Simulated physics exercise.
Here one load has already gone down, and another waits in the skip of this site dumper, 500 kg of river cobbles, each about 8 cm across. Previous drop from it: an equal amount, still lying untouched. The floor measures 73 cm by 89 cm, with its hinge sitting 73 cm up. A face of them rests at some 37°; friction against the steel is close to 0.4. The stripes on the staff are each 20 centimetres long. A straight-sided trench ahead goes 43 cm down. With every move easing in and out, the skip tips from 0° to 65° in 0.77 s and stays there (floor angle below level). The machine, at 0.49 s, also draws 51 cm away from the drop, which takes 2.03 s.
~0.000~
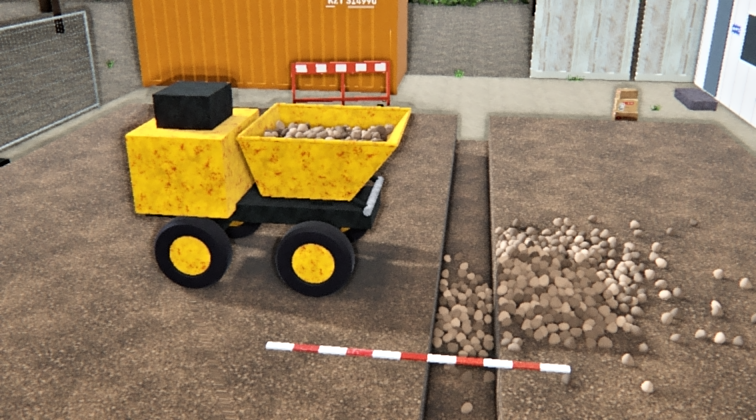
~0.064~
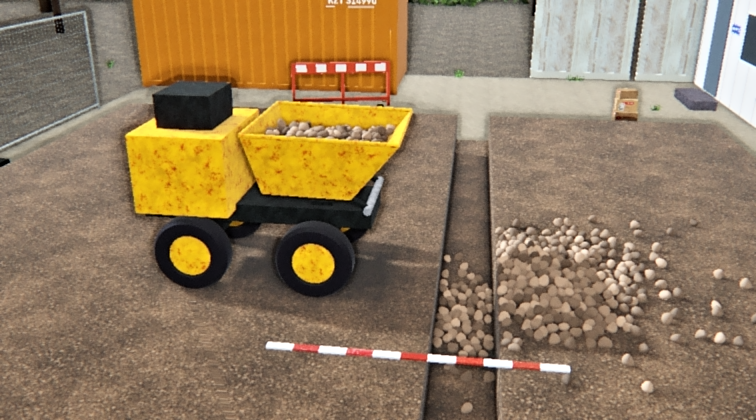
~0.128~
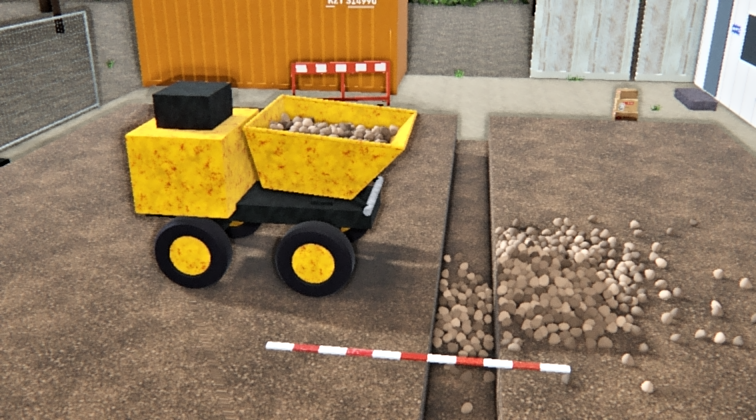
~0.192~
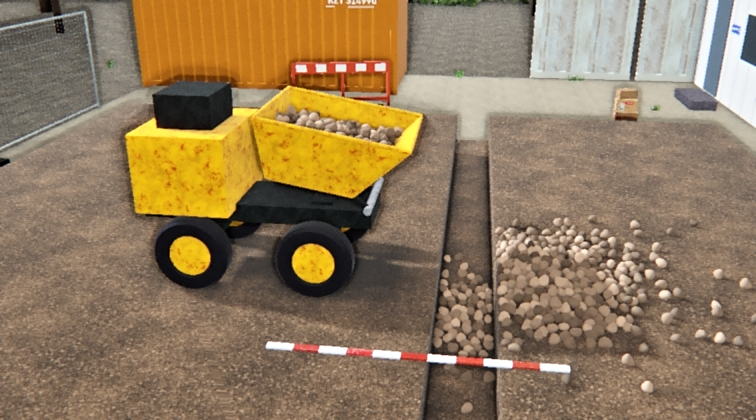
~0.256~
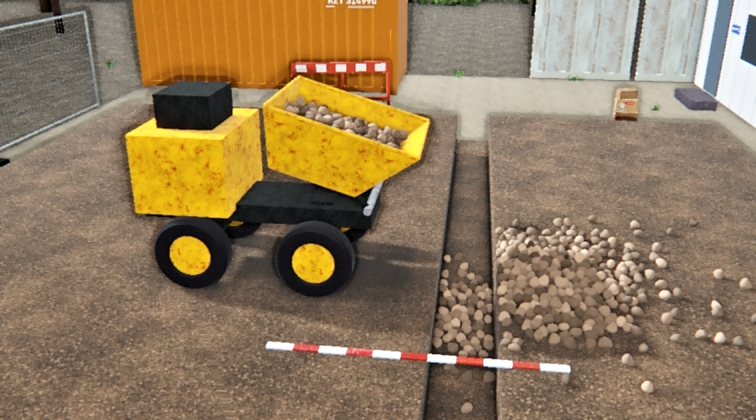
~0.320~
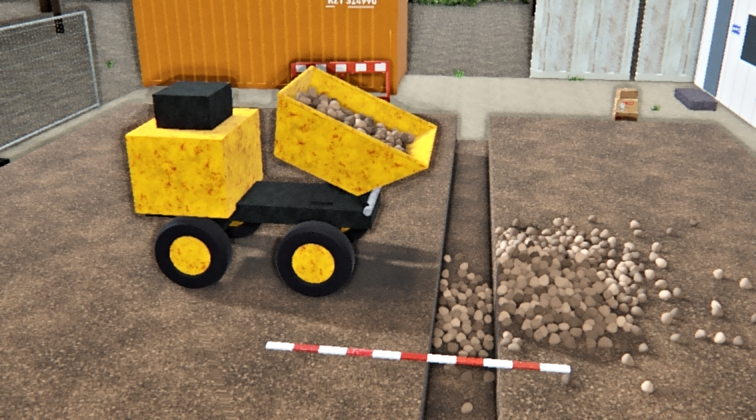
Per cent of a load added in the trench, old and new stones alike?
Around 66 %.
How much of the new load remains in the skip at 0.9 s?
95 % still inside.
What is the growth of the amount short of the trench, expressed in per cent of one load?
Some 20 per cent of a load.
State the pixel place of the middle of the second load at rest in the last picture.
The middle ends up near (467, 294).
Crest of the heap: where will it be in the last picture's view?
The heap should peak at about (538, 254).
After 0.6 s the floor is at 55°; in per cent of one load, 100 in the skip, 13 in the trench, 86 past the trench; the foremost stones are at (722, 283).
After 0.9 s the floor is at 65°; in per cent of one load, 95 in the skip, 18 in the trench, 86 past the trench; the foremost stones are at (722, 283).
After 3.0 s the floor is at 65°; in per cent of one load, 11 in the skip, 14 short of the trench, 73 in the trench, 102 past the trench; the foremost stones are at (722, 283).
After 5.6 s the floor is at 65°; in per cent of one load, 0 in the skip, 19 short of the trench, 79 in the trench, 102 past the trench; the foremost stones are at (722, 283). Net gain in the trench, 66.
